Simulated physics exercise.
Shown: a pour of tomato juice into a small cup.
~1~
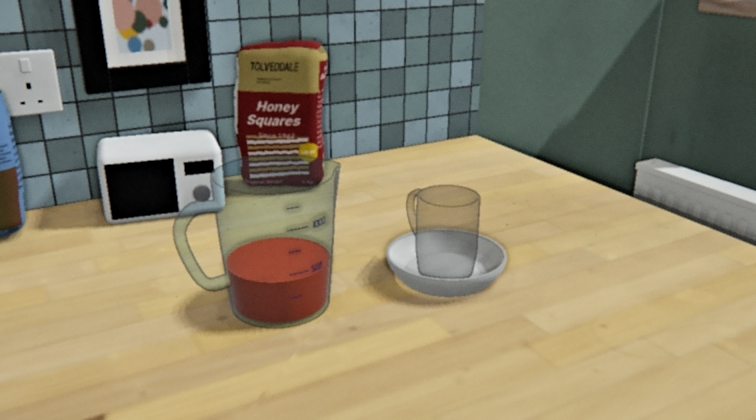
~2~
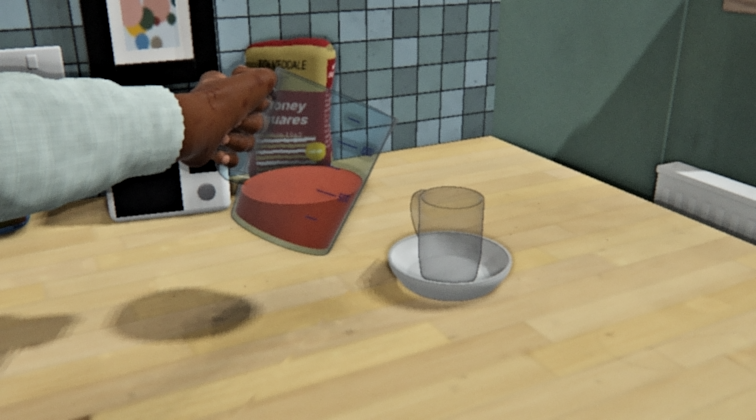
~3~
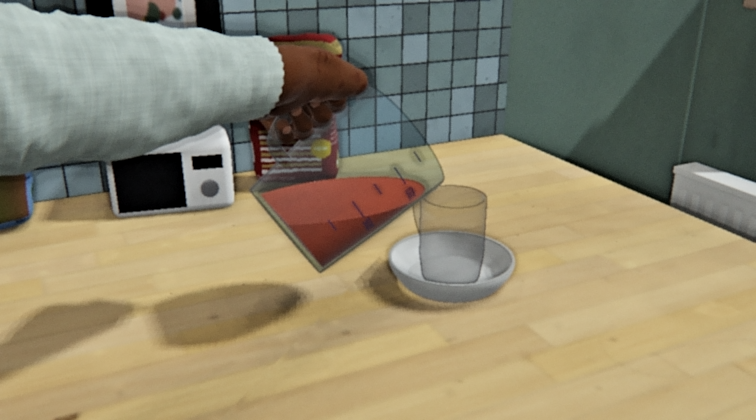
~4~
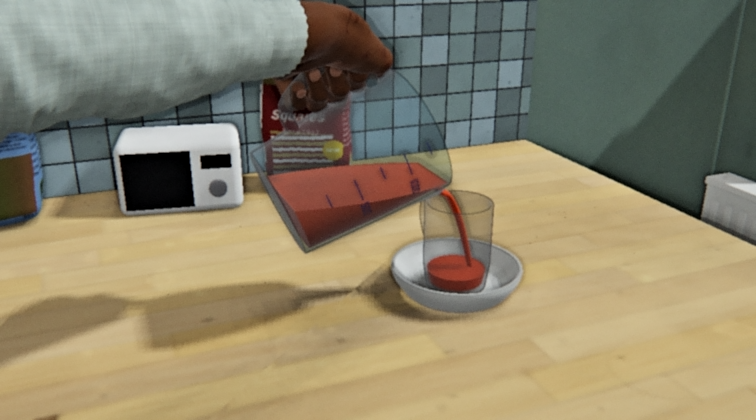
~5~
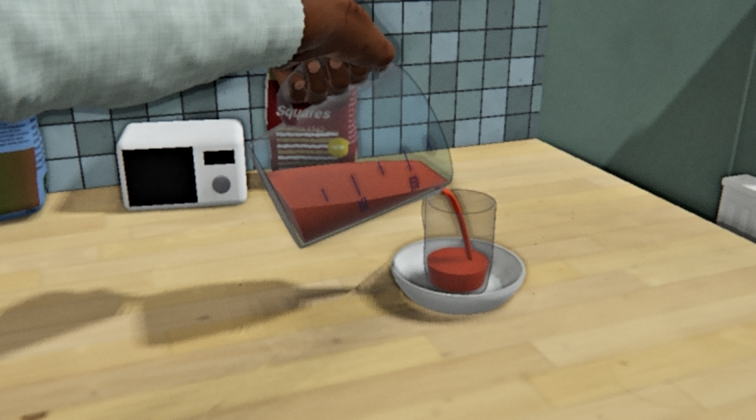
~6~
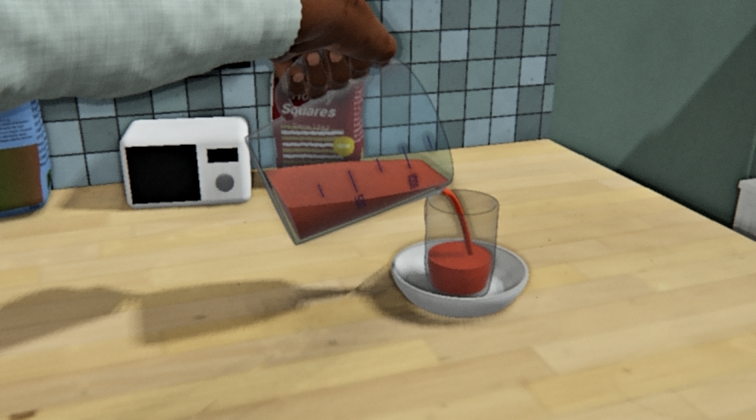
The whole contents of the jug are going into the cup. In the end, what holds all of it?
Cup and saucer hold it.
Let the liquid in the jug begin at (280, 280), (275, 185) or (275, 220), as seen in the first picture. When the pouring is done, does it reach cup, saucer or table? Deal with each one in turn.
In that order: Cup only, past the saucer, past the saucer.
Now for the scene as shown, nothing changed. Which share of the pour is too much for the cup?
Close to 30 %.
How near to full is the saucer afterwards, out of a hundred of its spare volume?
Roughly 60 per cent.
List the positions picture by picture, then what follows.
In the first picture, nothing is moving yet; jug (277, 237) about a third full; cup (447, 231) empty; saucer (480, 281) dry.
In the second picture, the jug is picked up; jug (310, 161) tipped 25° with all of its load; cup (450, 234) empty.
In the third picture, the jug leans over the cup; jug (346, 180) tipped 55° with all of its load; cup (452, 234) empty.
In the fourth picture, the tomato juice is flowing; jug (352, 164) tipped 70° with nearly all of its load; cup nearly empty, surface at (456, 268).
In the fifth picture, the tomato juice is flowing; jug (351, 159) tipped 70° with nearly all of its load; cup (459, 241) about a quarter full.
In the sixth picture, the tomato juice is flowing; jug (350, 155) tipped 70° with about three quarters of its load; cup about a third full, surface at (460, 256); saucer (489, 302) dry.
Next, the cup is about three quarters full; the saucer is dry.
After that, the cup is full to the brim; the saucer is wet, with room to spare.
Finally, the cup is full to the brim; the saucer is wet, with room to spare.
